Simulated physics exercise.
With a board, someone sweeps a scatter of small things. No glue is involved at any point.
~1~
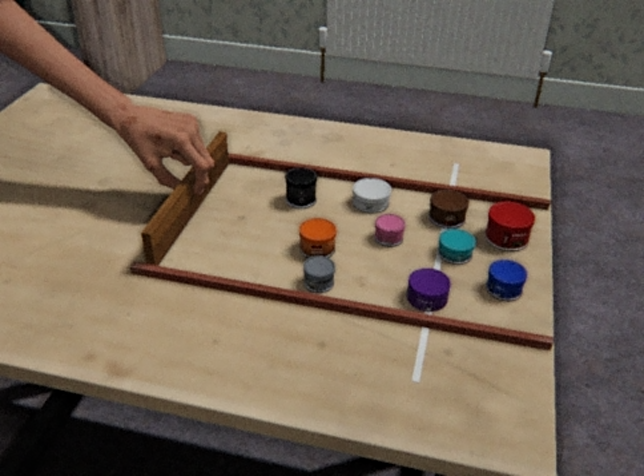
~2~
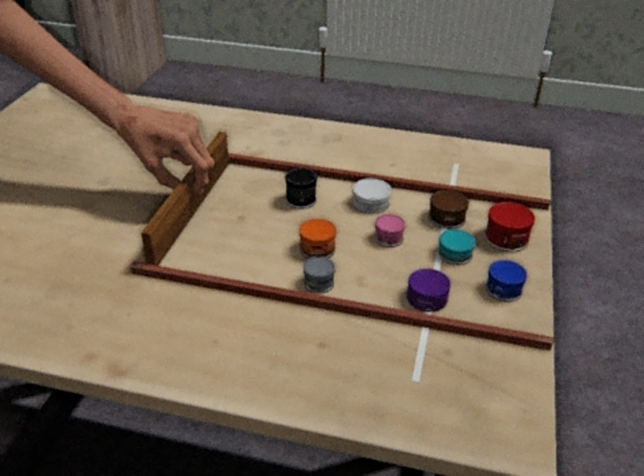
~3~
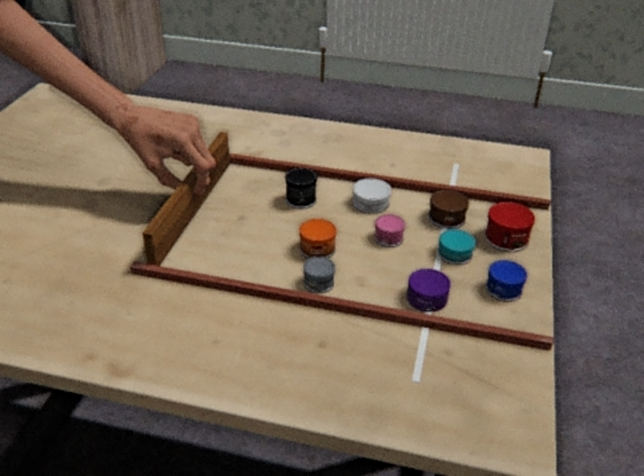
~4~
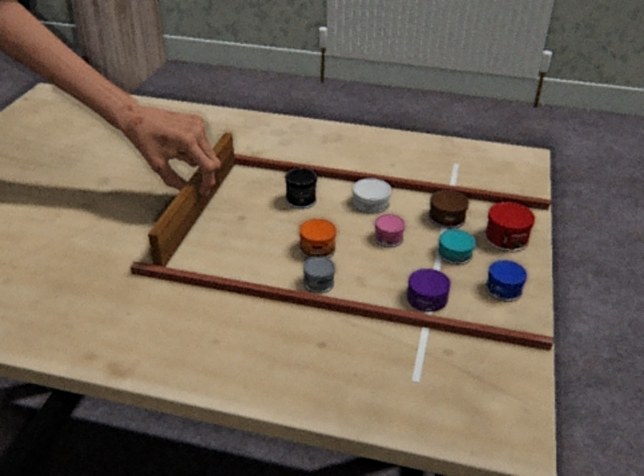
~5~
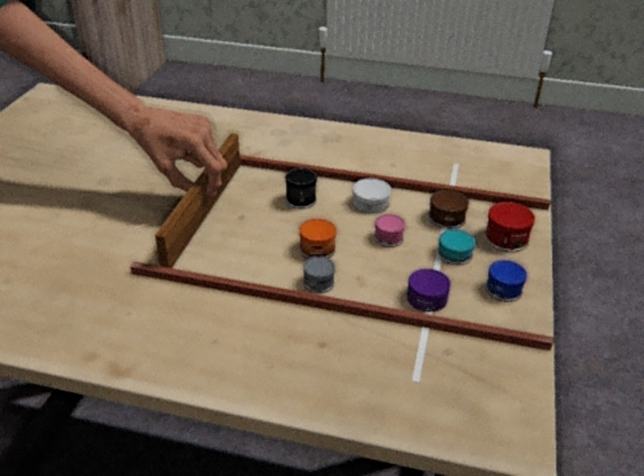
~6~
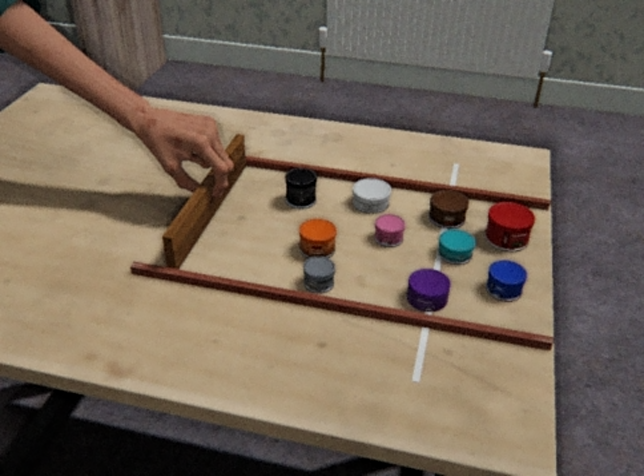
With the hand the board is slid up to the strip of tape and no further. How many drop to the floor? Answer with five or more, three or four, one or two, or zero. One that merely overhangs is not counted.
The count that falls is zero.
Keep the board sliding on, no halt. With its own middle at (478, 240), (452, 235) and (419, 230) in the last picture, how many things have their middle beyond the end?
Respectively, 1, 0 and 0.
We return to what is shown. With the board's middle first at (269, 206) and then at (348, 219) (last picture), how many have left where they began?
The count reaches 0 first and 4 second.
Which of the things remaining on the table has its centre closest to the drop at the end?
It's the red pot.
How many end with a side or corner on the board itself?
I count 5 of them.
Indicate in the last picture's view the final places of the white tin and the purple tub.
The white tin ends up near (468, 202), and the purple tub near (485, 299).
Soon after, none off yet; blue tin at rest near (506, 281); red pot at rest near (509, 227); turquoise pot at rest near (456, 247).
At rest, the number that fall off is zero.
